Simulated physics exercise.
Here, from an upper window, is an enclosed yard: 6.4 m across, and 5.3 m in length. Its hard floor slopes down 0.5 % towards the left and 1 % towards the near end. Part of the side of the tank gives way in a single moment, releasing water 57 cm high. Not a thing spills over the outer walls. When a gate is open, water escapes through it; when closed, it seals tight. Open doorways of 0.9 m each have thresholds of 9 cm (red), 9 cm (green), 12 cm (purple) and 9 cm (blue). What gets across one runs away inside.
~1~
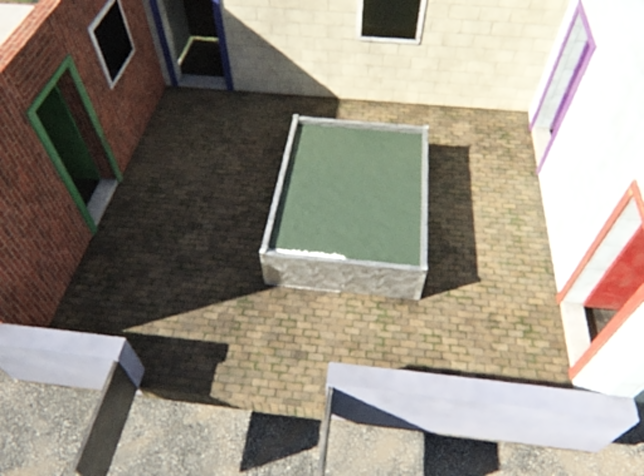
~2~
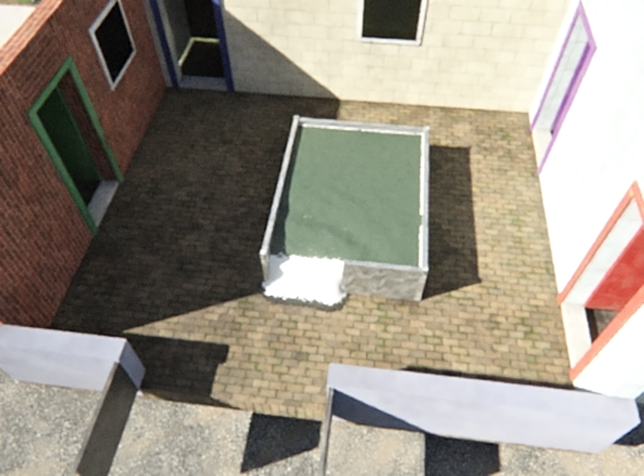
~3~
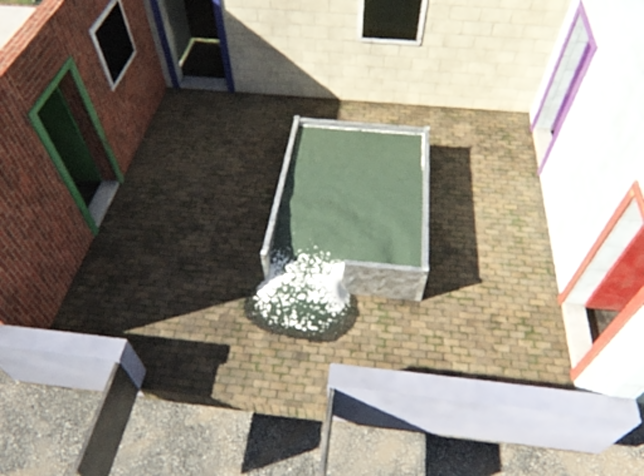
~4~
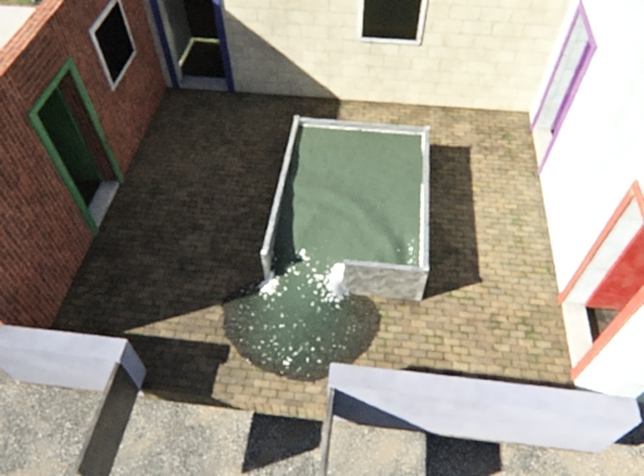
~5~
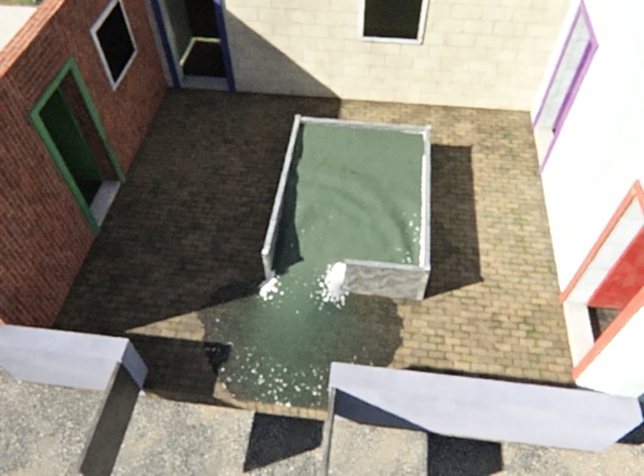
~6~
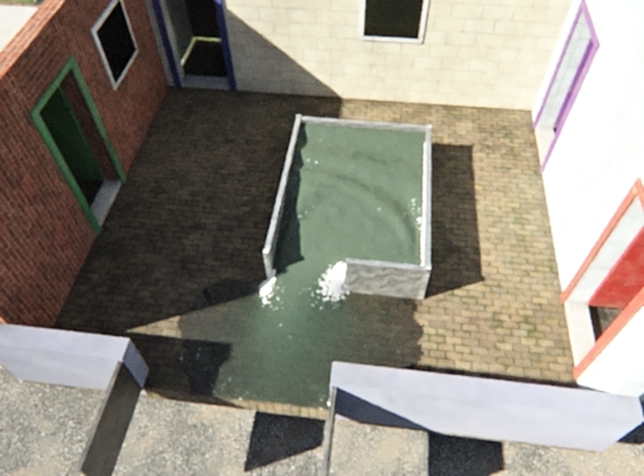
At first, green water lies still in a low rectangular tank in a paved yard enclosed by walls. Then part of the tank's near side gives way at the left, and white, frothy water bursts out, fanning across the paving towards the gap in the near wall while ripples cross the tank.
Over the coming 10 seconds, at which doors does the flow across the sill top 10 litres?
Door by door: The red door falls short, the green door falls short, the purple door falls short, the blue door falls short.
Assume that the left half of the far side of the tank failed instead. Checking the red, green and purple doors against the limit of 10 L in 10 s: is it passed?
Red falls short; green falls short; purple exceeds.
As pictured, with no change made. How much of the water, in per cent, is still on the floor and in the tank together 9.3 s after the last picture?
Some 38 in a hundred.
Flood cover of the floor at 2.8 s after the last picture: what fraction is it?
Around 30 per cent.
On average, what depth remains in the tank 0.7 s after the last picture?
The mean depth is around 44 cm.
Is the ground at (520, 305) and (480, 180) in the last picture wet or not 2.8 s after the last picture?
Soaked, untouched.
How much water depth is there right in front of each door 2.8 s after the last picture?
Red 8 cm, green 1 cm, purple 0 cm, blue 0 cm.
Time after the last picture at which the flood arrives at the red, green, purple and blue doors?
Red 1.8 s, green 2.6 s, purple 5.5 s, blue not in the 10 s.
Then, 0.7 s after the last picture water covers 15 % of the floor and is deepest (35 cm) near (291, 290); red door not reached, green door not reached, purple door not reached, blue door not reached.
Then, 1.5 s after the last picture water covers 20 % of the floor and is deepest (30 cm) near (291, 290); red door not reached, green door not reached, purple door not reached, blue door not reached.
Then, 2.8 s after the last picture water covers 30 % of the floor and is deepest (20 cm) near (291, 290); red door 8 cm at the sill, 0 L in, green door 1 cm at the sill, 0 L in, purple door not reached, blue door not reached.
Then, 5.3 s after the last picture water covers 50 % of the floor and is deepest (15 cm) near (291, 290); red door 5 cm at the sill, 1 L in, green door 2 cm at the sill, 0 L in, purple door not reached, blue door not reached.
Then, 9.3 s after the last picture water covers 60 % of the floor and is deepest (9 cm) near (291, 290); red door 3 cm at the sill, 1 L in, green door 2 cm at the sill, 0 L in, purple door 1 cm at the sill, 0 L in, blue door not reached.
